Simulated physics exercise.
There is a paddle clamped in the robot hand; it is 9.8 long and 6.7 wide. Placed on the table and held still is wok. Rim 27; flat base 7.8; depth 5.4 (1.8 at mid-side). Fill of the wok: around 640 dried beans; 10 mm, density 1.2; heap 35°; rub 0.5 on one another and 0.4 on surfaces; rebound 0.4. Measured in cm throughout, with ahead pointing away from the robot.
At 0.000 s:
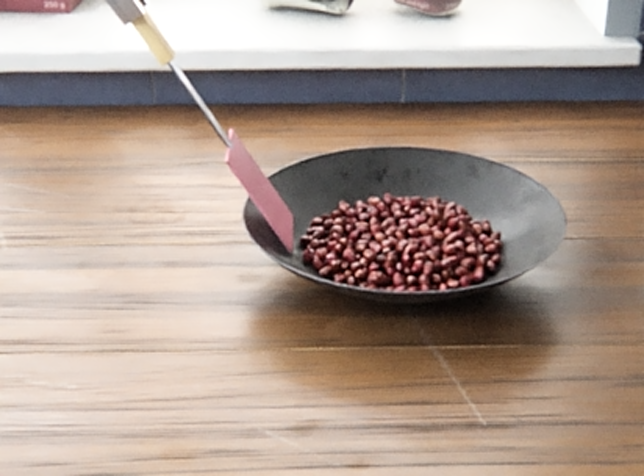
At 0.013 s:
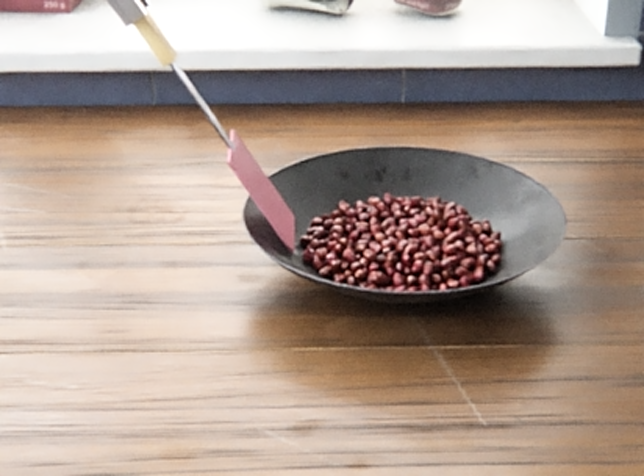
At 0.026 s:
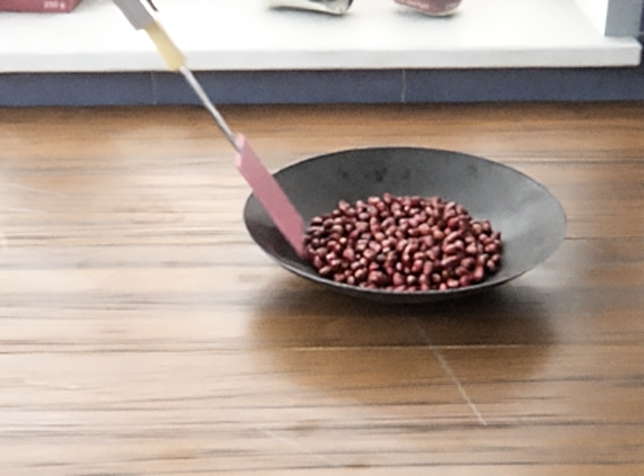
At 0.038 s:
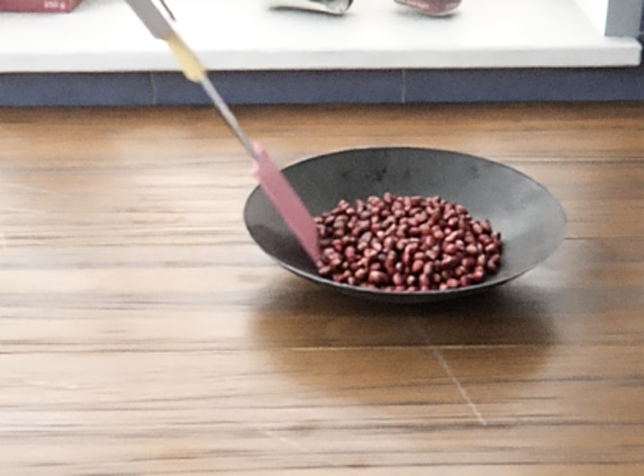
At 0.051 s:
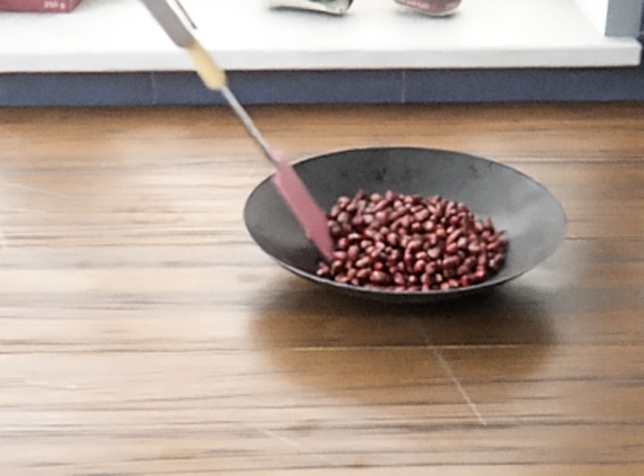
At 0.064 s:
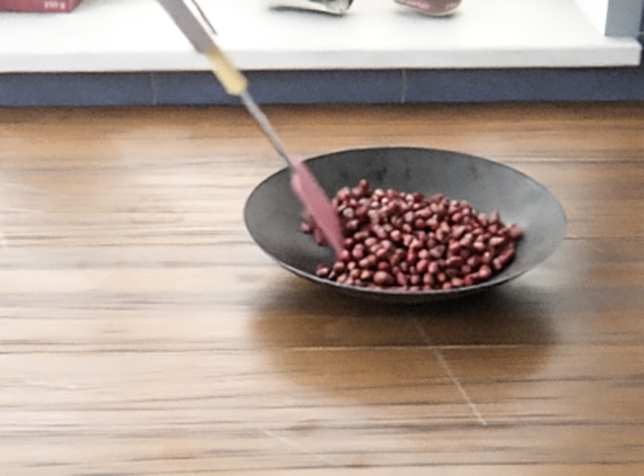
A pink paddle pushing into dark red beans in a black wok on a wooden table, nudging the pile slightly right.
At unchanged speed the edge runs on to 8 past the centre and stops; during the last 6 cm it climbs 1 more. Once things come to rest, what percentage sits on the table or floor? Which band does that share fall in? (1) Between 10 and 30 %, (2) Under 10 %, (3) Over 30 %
3, over 30 %.
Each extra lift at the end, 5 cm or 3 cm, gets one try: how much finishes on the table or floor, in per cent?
Estimates, in order: 30 % then 35 %.
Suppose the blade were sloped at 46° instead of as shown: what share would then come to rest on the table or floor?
Some 45 in a hundred.
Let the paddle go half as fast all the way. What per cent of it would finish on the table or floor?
I'd reckon close to 25 per cent.
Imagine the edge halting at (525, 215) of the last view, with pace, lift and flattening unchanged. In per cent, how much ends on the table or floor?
I'd put it near 50 per cent.
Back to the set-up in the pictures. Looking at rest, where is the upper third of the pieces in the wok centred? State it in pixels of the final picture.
It is centred around (482, 226).
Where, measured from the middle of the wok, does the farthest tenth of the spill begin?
Distance: Approx. 45 cm.
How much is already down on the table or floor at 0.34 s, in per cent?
Some 30 per cent of the load.
By 0.09 s, sloping 59°, highest piece 8 above the table; 643 in the wok.
By 0.13 s, sloping 59°, highest piece 10 above the table; 639 in the wok, 4 on the blade or in flight.
By 0.34 s, sloping 59°, highest piece 12 above the table; 369 in the wok, 190 on the table or floor, 84 on the blade or in flight.
By 1.39 s, sloping 59°, highest piece 6 above the table; 369 in the wok, 274 on the table or floor.
Final count, 369 in the wok, 274 on the table or floor. That is 43 % on the table or floor.
